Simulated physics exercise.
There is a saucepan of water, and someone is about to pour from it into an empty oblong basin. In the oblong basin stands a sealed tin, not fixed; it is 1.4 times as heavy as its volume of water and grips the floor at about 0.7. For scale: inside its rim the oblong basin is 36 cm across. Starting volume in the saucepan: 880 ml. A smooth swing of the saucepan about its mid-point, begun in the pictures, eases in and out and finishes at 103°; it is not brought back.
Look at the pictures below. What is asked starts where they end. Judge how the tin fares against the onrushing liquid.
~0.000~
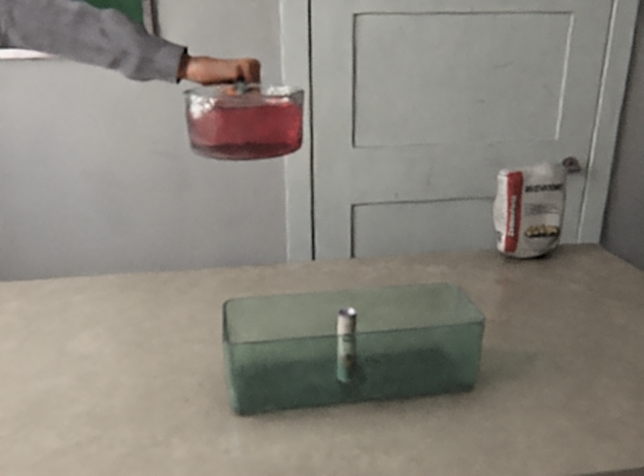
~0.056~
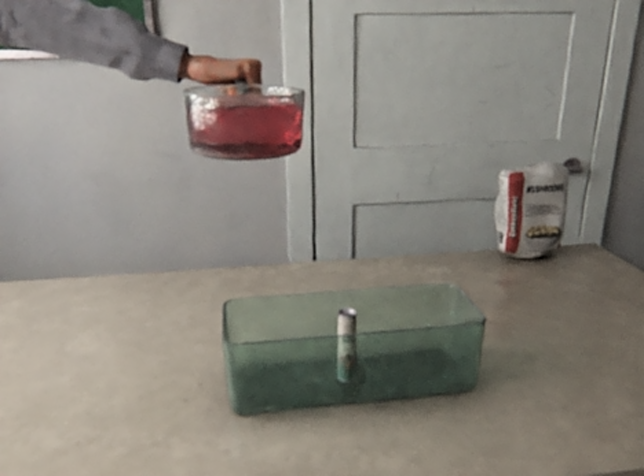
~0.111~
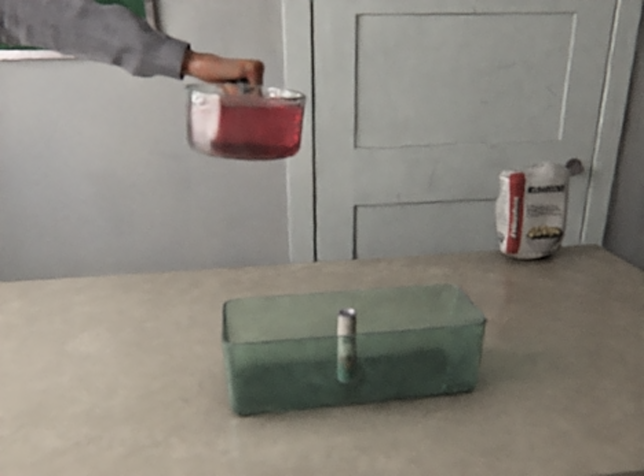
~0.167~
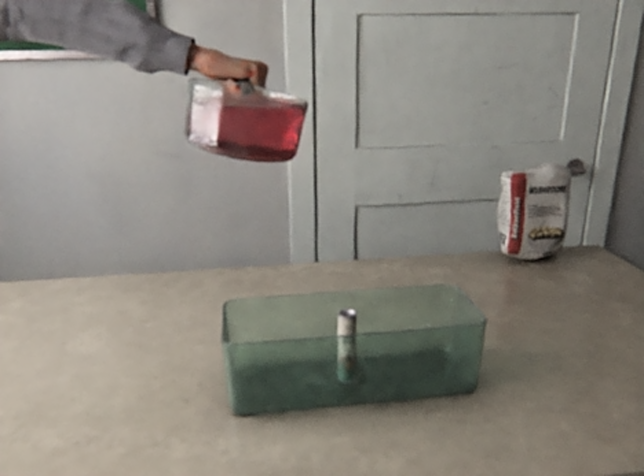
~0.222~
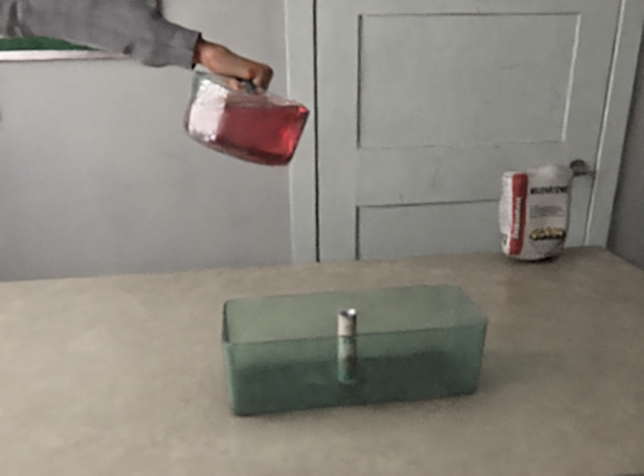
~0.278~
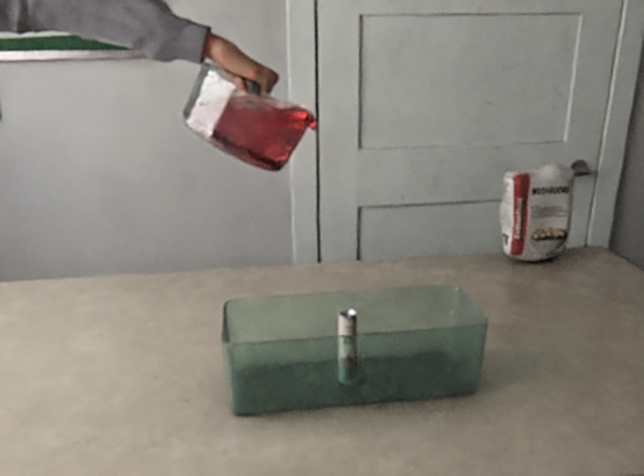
It gets bowled over.
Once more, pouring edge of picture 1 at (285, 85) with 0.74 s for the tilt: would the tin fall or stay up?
It tumbles.
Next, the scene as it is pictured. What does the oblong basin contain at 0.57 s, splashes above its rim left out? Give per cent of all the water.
Around 12 percent.
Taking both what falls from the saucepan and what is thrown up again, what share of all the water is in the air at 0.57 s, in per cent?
60 %.
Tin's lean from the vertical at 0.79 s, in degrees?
The lean is some 5° away from upright.
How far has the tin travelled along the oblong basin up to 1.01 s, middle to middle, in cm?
Estimate: Around 1 cm.
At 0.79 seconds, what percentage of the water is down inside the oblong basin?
Around 76 in a hundred.
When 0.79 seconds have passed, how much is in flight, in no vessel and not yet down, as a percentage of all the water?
16 per cent, roughly.
By 0.57 s the tilt is 88° and 28 per cent is still to pour; the tin stands where it began.
By 0.79 s the tilt is 103° and 6 per cent is still to pour; the tin leans 6°.
By 1.01 s the tilt is 103° and 1 per cent is still to pour; the tin leans 8°.
By 1.26 s the tilt is 103° and 0 per cent is still to pour; the tin lies on its side.
At rest the tin lies on its side.
